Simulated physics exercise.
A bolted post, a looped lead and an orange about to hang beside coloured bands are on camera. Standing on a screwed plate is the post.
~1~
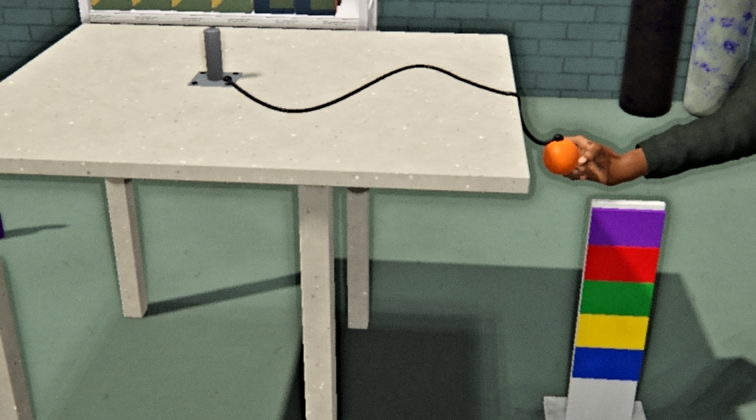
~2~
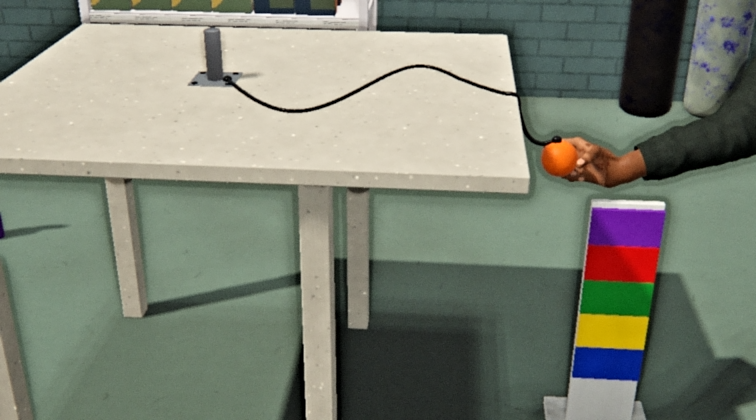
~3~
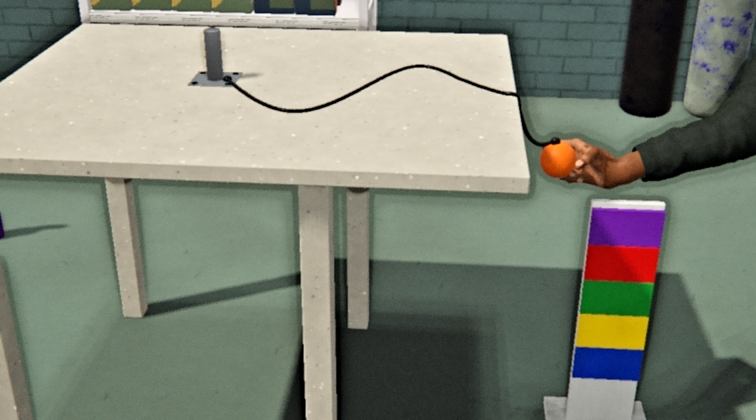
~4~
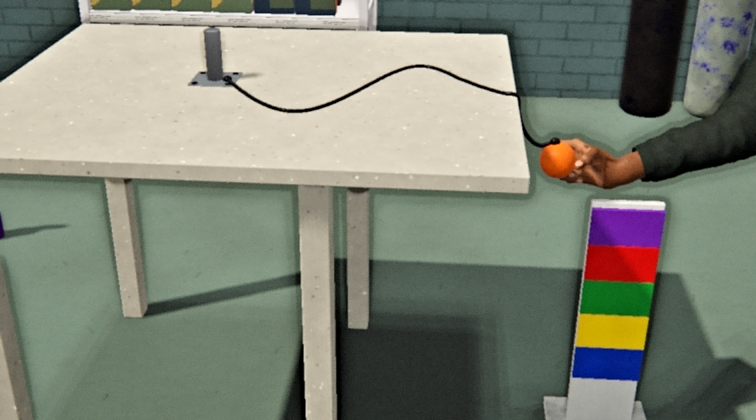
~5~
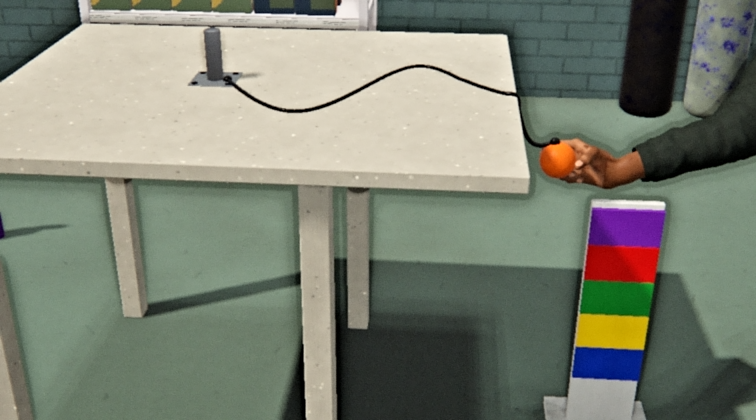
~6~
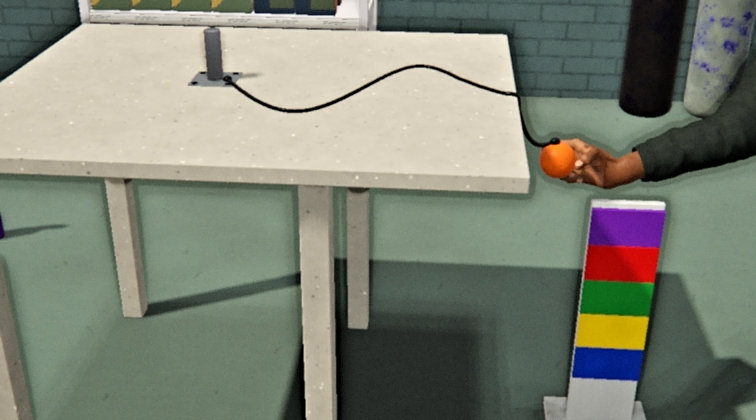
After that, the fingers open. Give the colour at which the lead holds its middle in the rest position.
The lead holds it at yellow.
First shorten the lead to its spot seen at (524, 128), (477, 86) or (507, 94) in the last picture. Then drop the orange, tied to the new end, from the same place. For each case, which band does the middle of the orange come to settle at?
First try: Green; second try: Purple; third try: Red.
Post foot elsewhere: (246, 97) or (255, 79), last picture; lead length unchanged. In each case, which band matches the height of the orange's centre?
Answer, in order: Blue, blue.
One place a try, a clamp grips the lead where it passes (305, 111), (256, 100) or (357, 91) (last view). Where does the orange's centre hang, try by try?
First try around (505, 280), second around (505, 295), third around (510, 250).
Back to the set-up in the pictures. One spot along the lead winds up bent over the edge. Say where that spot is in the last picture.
Close to (404, 69).
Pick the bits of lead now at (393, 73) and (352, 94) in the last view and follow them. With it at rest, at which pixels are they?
The first ends at (502, 97) and the second at (422, 92).
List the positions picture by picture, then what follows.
Orange (561, 157); purple (627, 229); red (622, 265); green (617, 300); yellow (612, 333); blue (608, 365), in the first picture.
Orange (560, 159); lead through (246, 93) (311, 110) (369, 85) (432, 68) (491, 90), in the second picture.
Orange (558, 160), in the third picture.
Orange (558, 160); lead through (246, 93) (311, 110) (369, 85) (432, 68) (491, 90), in the fourth picture.
Orange (558, 160), in the fifth picture.
Orange (558, 160); lead through (246, 93) (311, 110) (369, 85) (432, 68) (491, 90), in the sixth picture.
Soon after, orange near (516, 308); level with yellow.
After that, orange near (491, 321); level with yellow.
In the end, orange near (500, 322); level with yellow. Its middle rests at the yellow band.
